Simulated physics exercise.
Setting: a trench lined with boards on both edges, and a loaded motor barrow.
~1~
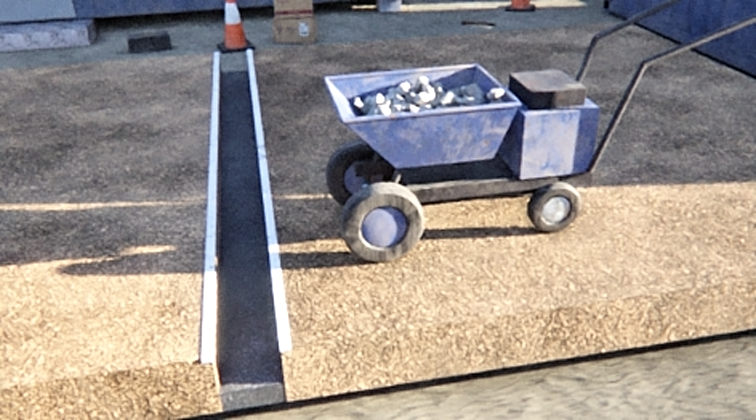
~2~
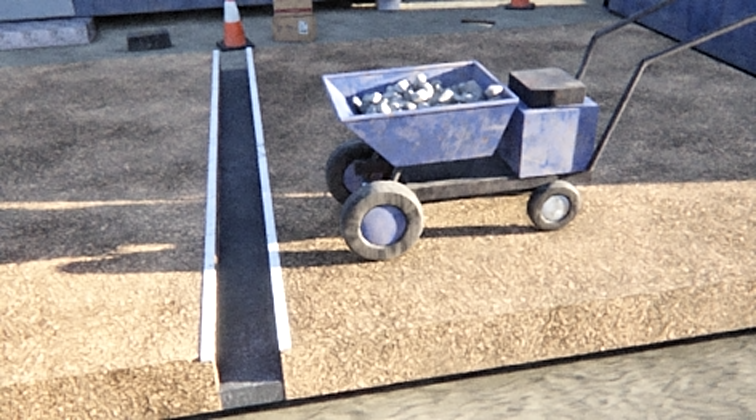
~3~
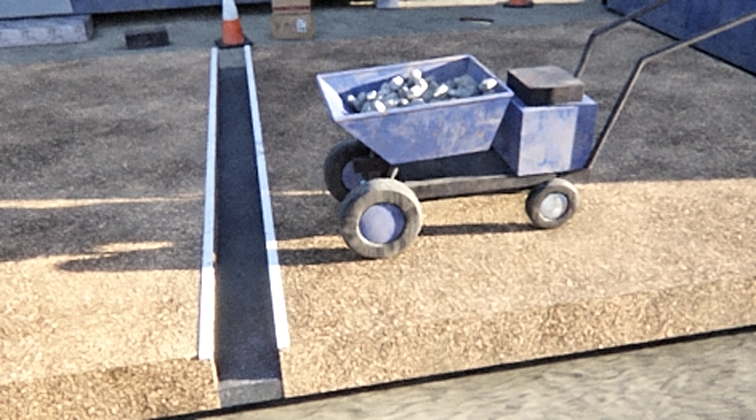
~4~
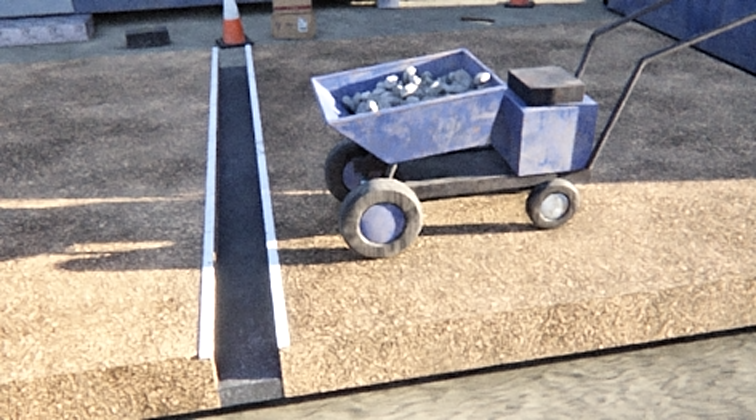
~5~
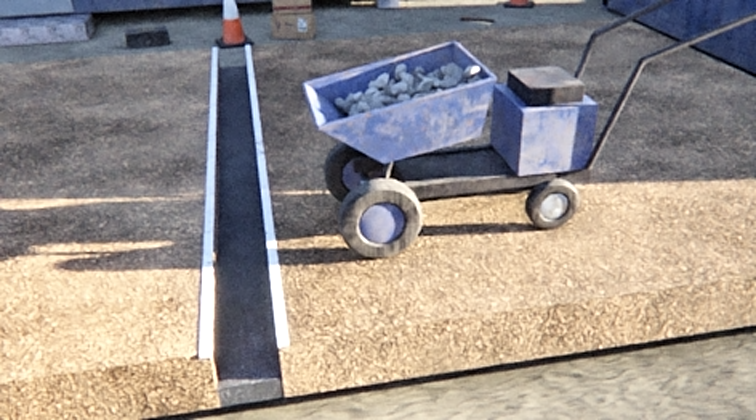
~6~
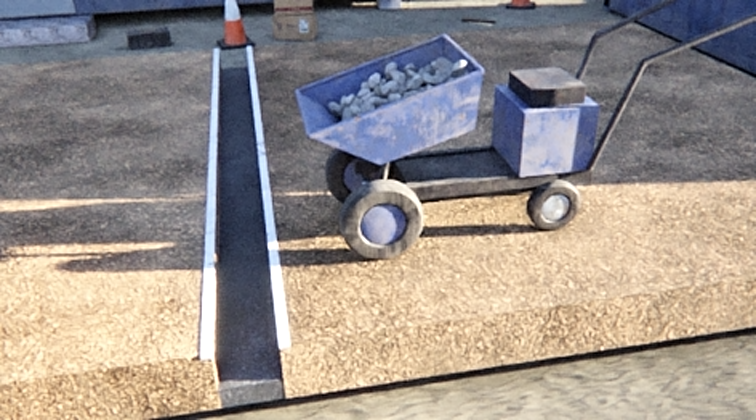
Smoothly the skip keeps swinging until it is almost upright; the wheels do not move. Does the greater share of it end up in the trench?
Yes - most of the load will go into the trench.
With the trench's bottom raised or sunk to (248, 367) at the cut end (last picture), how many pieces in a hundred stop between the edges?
70 %.
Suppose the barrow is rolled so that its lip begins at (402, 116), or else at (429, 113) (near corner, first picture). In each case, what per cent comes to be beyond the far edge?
In order, close to 0 and 0 in a hundred.
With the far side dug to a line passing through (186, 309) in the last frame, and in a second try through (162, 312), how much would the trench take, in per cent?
In order, some 100 and some 100 percent.
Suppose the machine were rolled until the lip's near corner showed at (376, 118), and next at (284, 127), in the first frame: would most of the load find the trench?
First attempt: Beyond half; second attempt: Short of half.
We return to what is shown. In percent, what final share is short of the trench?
About 0 per cent.
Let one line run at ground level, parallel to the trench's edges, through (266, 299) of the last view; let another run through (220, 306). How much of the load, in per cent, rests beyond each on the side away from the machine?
In order: Near 90 %, then 20 %.
Shortly afterwards, skip tipped steeply; the whole lot in the skip.
Next, skip tipped right over; near half in the skip; near half in or heaped over the trench; a little beyond it; only a few falling.
Some moments later, skip tipped right over; the bulk in or heaped over the trench; a little beyond it.
In the end, skip tipped right over; the bulk in or heaped over the trench; a little beyond it.
